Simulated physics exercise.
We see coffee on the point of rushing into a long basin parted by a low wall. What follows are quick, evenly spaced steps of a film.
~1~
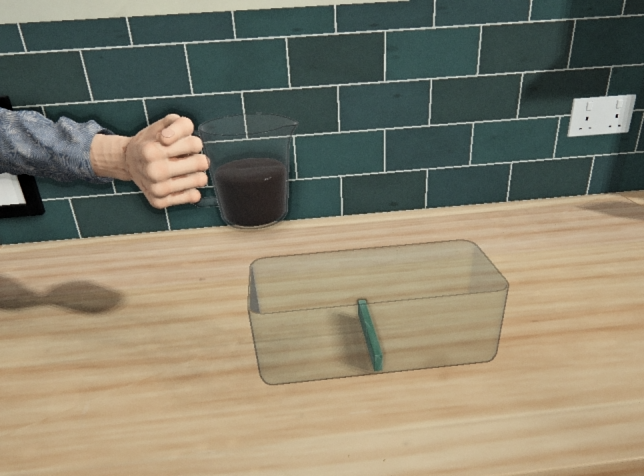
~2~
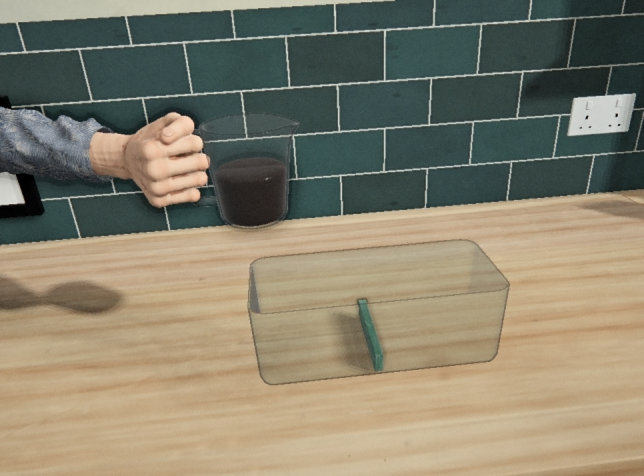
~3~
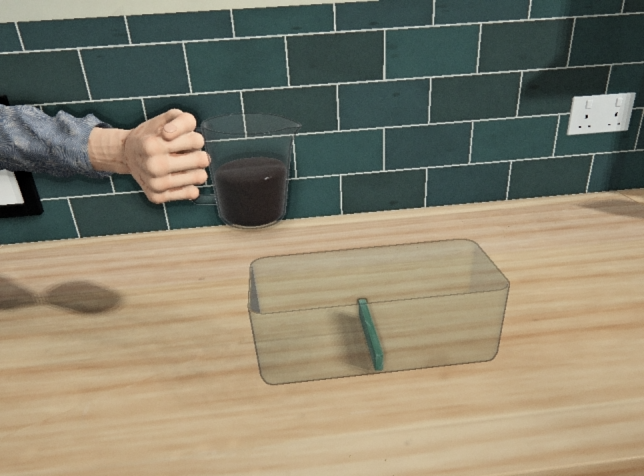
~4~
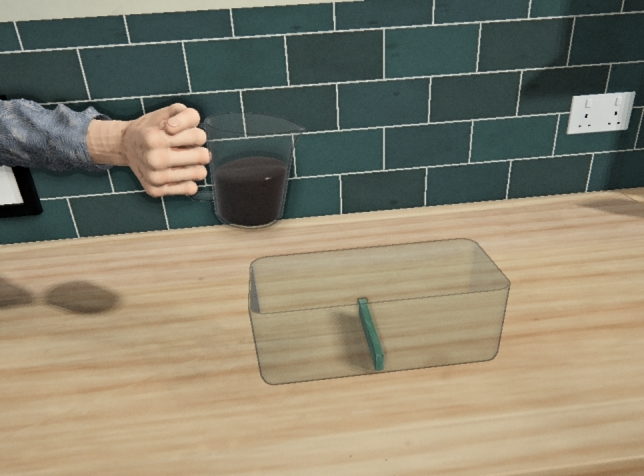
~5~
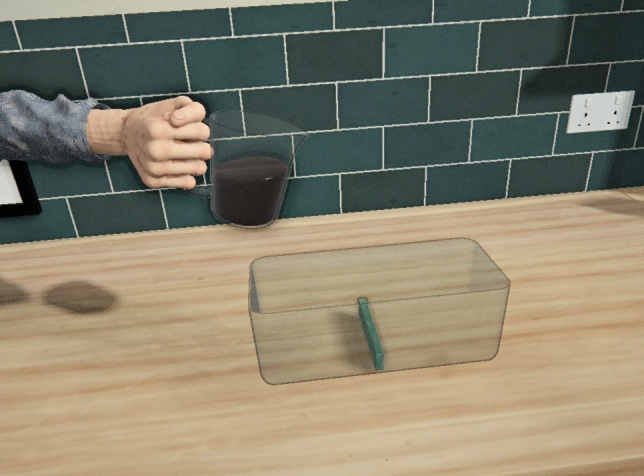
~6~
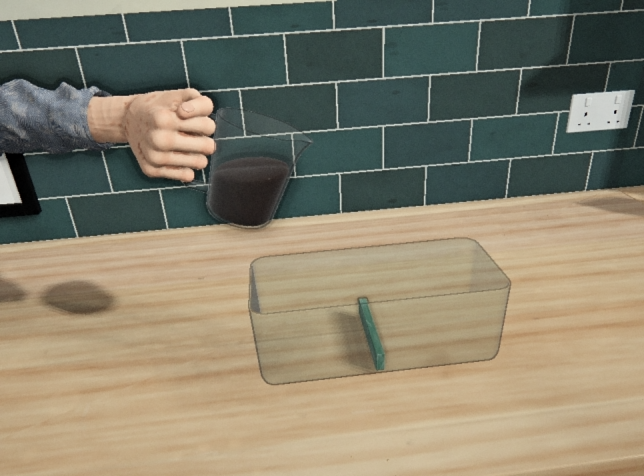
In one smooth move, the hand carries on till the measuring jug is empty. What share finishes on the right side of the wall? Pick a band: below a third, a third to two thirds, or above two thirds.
A third to two thirds.
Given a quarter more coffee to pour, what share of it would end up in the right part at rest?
Result: Around 60 per cent.
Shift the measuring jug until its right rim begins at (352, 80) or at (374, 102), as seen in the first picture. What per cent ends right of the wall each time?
About 85 per cent, then about 85 per cent.
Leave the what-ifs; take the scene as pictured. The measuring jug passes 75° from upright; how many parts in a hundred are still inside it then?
About 90 per cent.
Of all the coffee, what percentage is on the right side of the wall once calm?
I'd estimate around 45 per cent.
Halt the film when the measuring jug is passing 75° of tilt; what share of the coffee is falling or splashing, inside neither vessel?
Estimate: Some 10 per cent.
A moment on, the measuring jug is tipped on its side and 92 per cent is still to pour, 0 is left of the wall and 0 right of it.
Next, the measuring jug is tipped on its side and 36 per cent is still to pour, 25 is left of the wall and 9 right of it.
Then the measuring jug is tipped on its side and 7 per cent is still to pour, 42 is left of the wall and 43 right of it.
Later the measuring jug is tipped on its side and 1 per cent is still to pour, 51 is left of the wall and 46 right of it.
At rest 52 per cent lies left of the wall, 46 right of it and 1 outside.
